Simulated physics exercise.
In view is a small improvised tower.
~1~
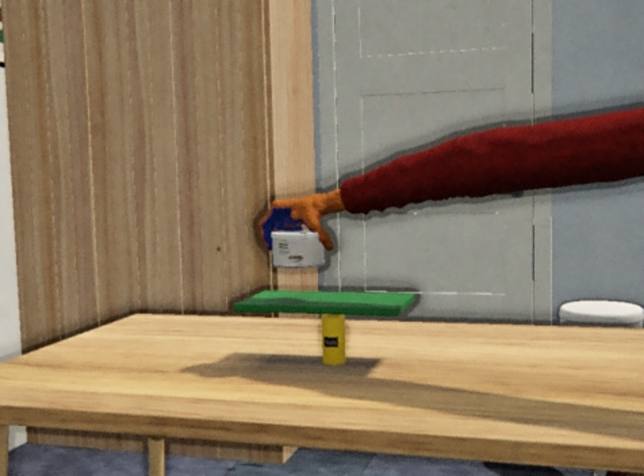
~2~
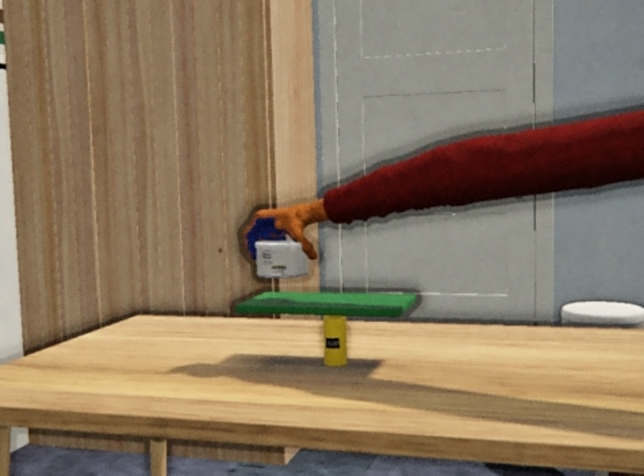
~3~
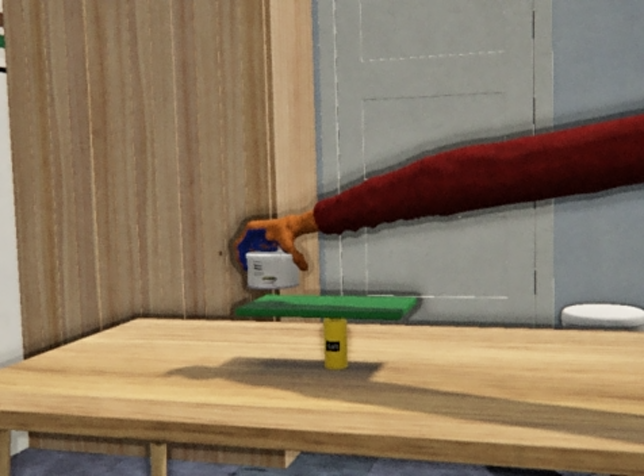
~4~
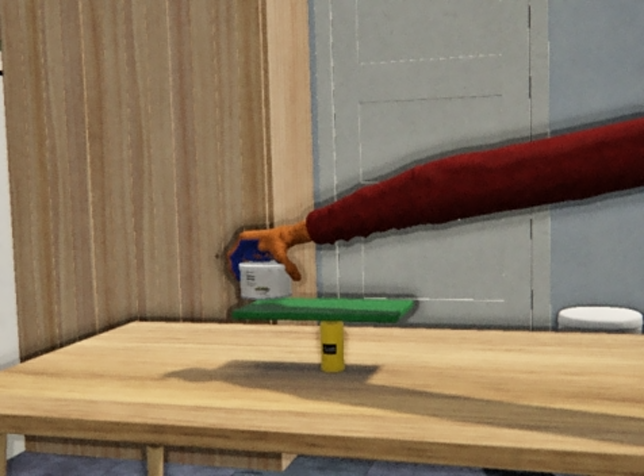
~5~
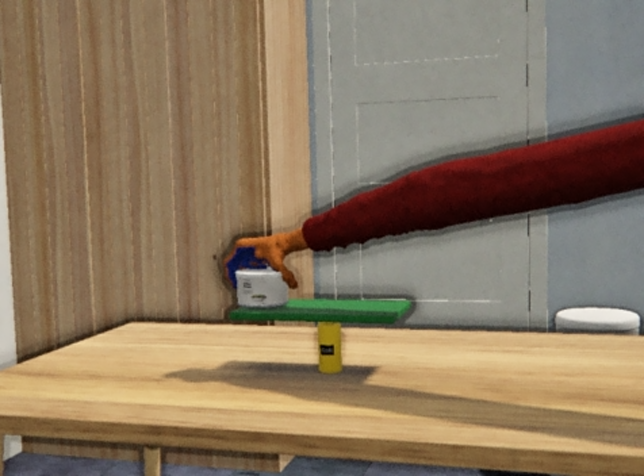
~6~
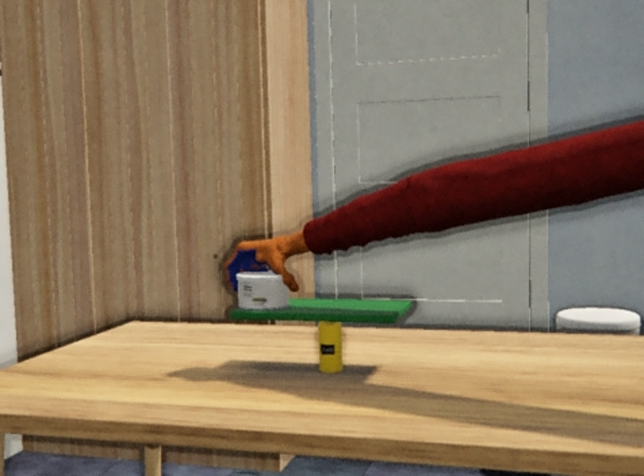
A hand lowers a white tub onto the left end of a green board atop a yellow shaker.
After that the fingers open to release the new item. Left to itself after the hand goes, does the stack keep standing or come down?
It falters.
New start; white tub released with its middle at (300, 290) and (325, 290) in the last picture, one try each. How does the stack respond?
Try one: The stack collapses; try two: The stack remains standing.
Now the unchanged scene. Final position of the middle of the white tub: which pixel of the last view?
The object winds up at approximately (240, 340).
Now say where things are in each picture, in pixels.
On its way; white tub (298, 249); yellow shaker (334, 335), in the first frame.
On its way; white tub (282, 258); yellow shaker (335, 336), in the second frame.
On its way; white tub (273, 269); yellow shaker (335, 339), in the third frame.
On its way; white tub (266, 280); yellow shaker (332, 341), in the fourth frame.
On its way; white tub (263, 287); yellow shaker (330, 342), in the fifth frame.
In place under the hand; white tub (263, 290); yellow shaker (330, 342), in the sixth frame.
Then, 0.50 s after the last picture, white tub now fallen; green lid tipped 42° from how it was; yellow shaker tipped 17° from how it was.
Then, 0.70 s after the last picture, yellow shaker and green lid now fallen.
By the end, fallen, yellow shaker, green lid and white tub. Seen from the same camera at the end, white tub near (240, 340). The stack gives way.
